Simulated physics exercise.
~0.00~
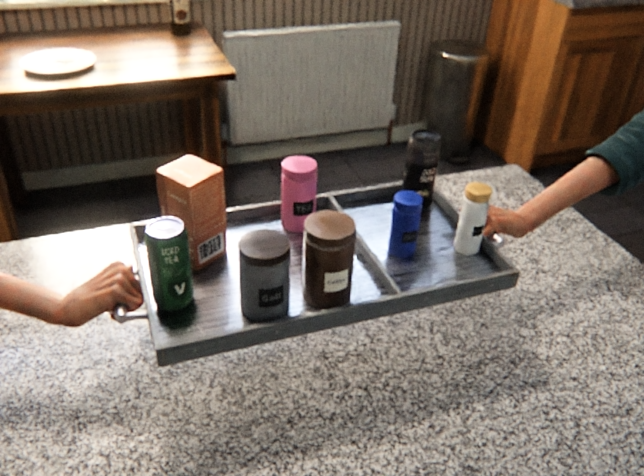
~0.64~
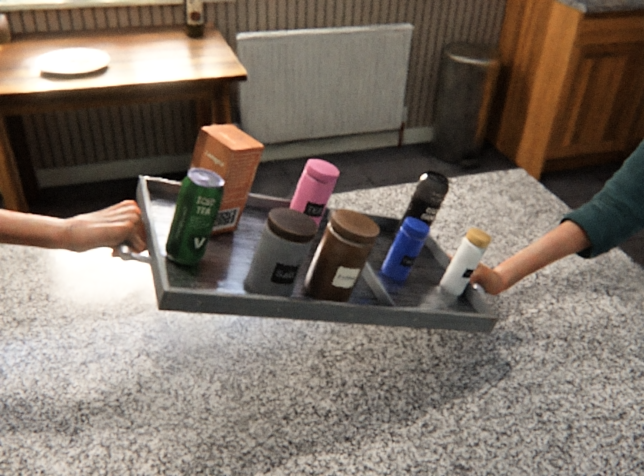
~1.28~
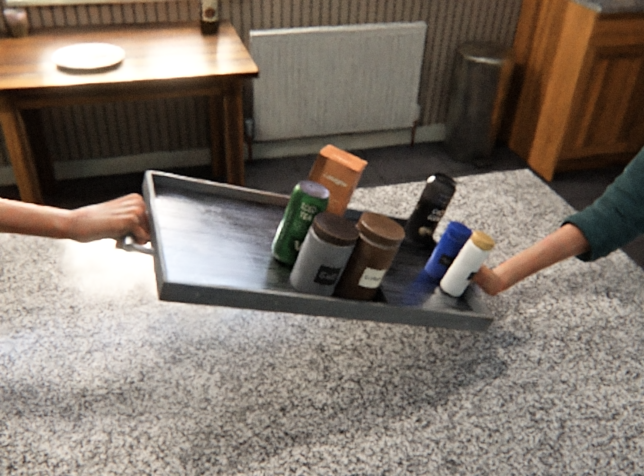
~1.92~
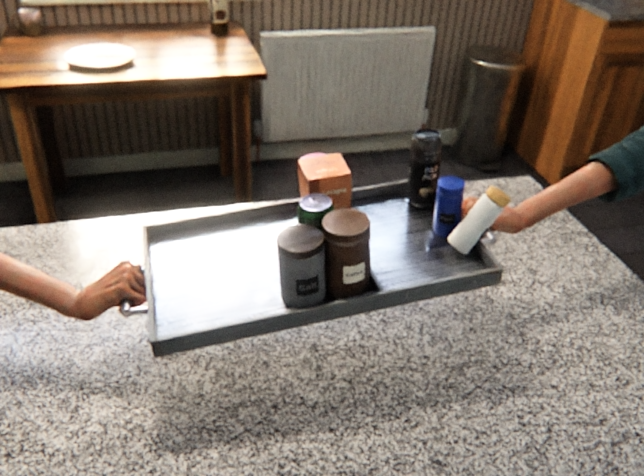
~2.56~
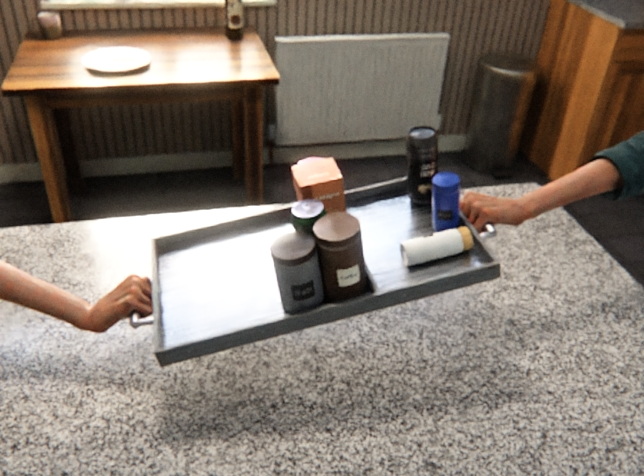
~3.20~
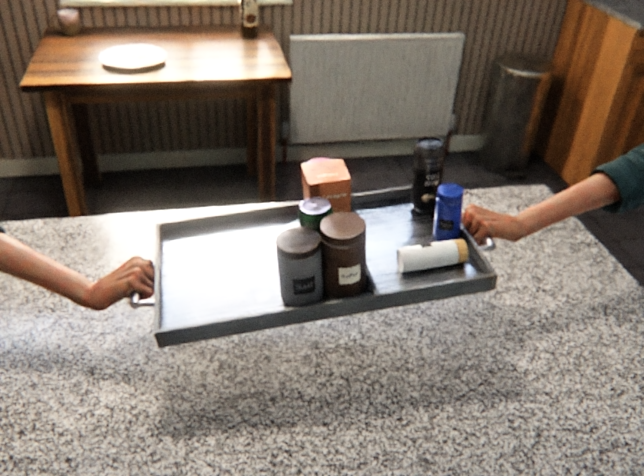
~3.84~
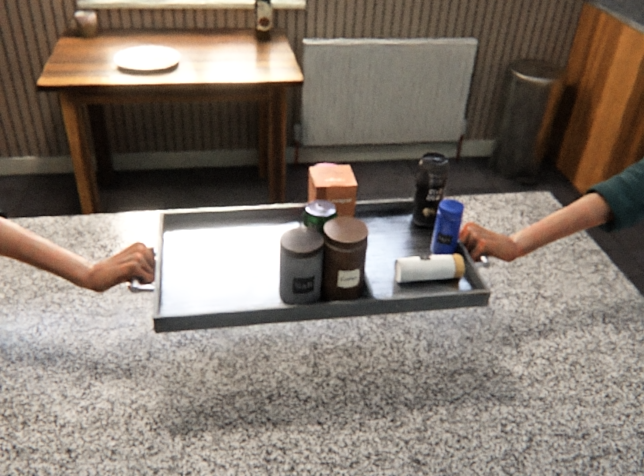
A tray of jars, cans and a carton was tipped right side down by two hands above a speckled counter, sending several items sliding right, then tilted back and leveled, leaving the white shaker lying over and most others bunched around the middle.
